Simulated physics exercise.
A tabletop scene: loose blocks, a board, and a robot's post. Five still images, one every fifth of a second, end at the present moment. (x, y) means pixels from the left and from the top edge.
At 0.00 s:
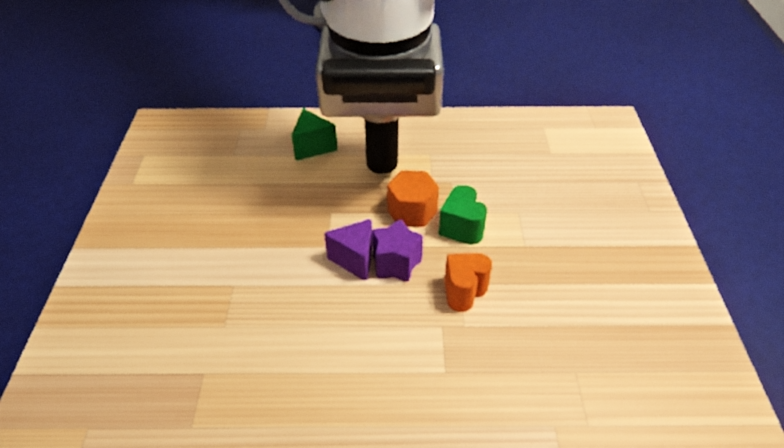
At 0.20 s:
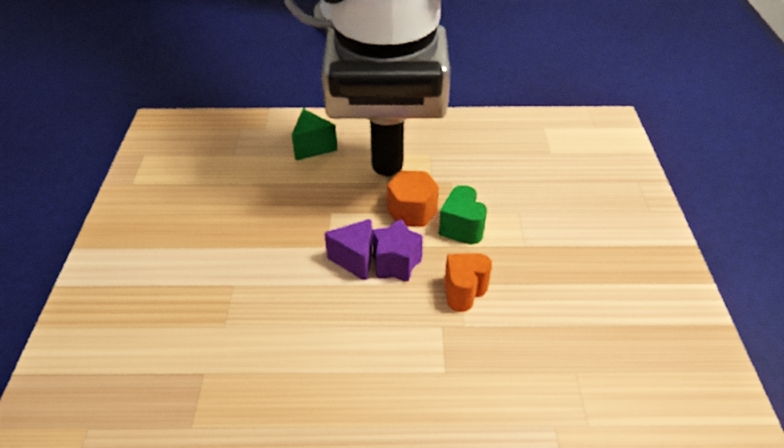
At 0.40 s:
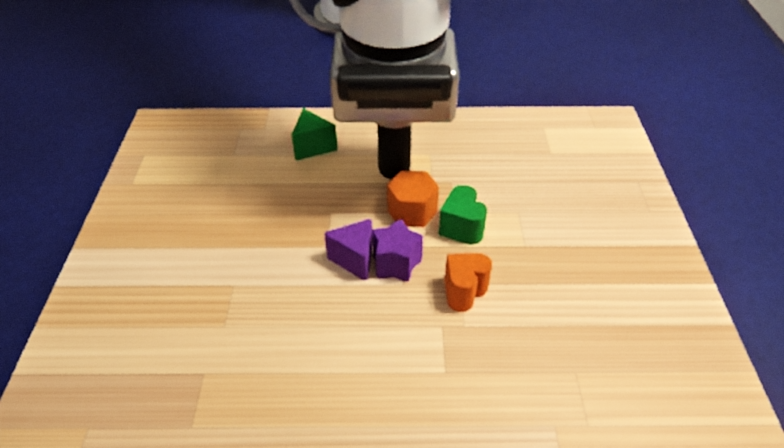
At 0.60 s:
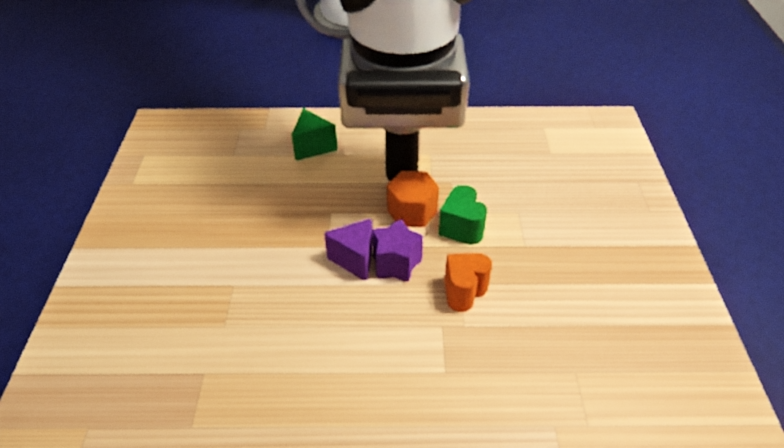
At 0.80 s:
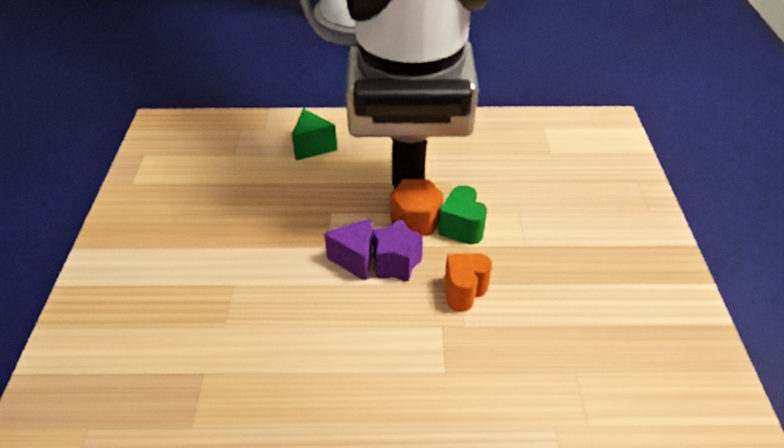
A robot arm's black post moves slowly toward an orange hexagonal block and nudges it slightly.
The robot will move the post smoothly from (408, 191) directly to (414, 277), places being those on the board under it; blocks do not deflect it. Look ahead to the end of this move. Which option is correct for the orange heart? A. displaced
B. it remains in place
It's A.
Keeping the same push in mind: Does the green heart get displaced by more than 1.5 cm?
It seems not.
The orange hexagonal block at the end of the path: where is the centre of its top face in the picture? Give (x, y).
Answer: (450, 277).
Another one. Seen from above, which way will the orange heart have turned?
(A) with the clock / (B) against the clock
(B)
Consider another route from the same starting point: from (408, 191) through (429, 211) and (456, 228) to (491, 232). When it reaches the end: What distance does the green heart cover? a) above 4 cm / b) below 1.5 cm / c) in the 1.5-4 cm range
The answer is a.
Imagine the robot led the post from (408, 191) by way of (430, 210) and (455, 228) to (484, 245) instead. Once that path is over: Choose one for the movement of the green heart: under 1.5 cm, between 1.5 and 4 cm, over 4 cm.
The answer is over 4 cm.
What follows on the original path. One third of the way, post (410, 210); purple star block (394, 247); orange hexagonal block (426, 221), turned 20° anticlockwise; green heart (470, 207), turned 25° anticlockwise.
Two thirds of the way, post (412, 239); purple star block (391, 256), turned 30° clockwise; orange hexagonal block (439, 248), turned 35° anticlockwise; green heart (472, 208), turned 30° anticlockwise; orange heart (479, 275), turned 15° anticlockwise.
At the end, post (414, 269); purple star block (383, 271), turned 80° clockwise; orange hexagonal block (450, 277), turned 55° anticlockwise; green heart (472, 208), turned 30° anticlockwise; orange heart (499, 287), turned 55° anticlockwise.
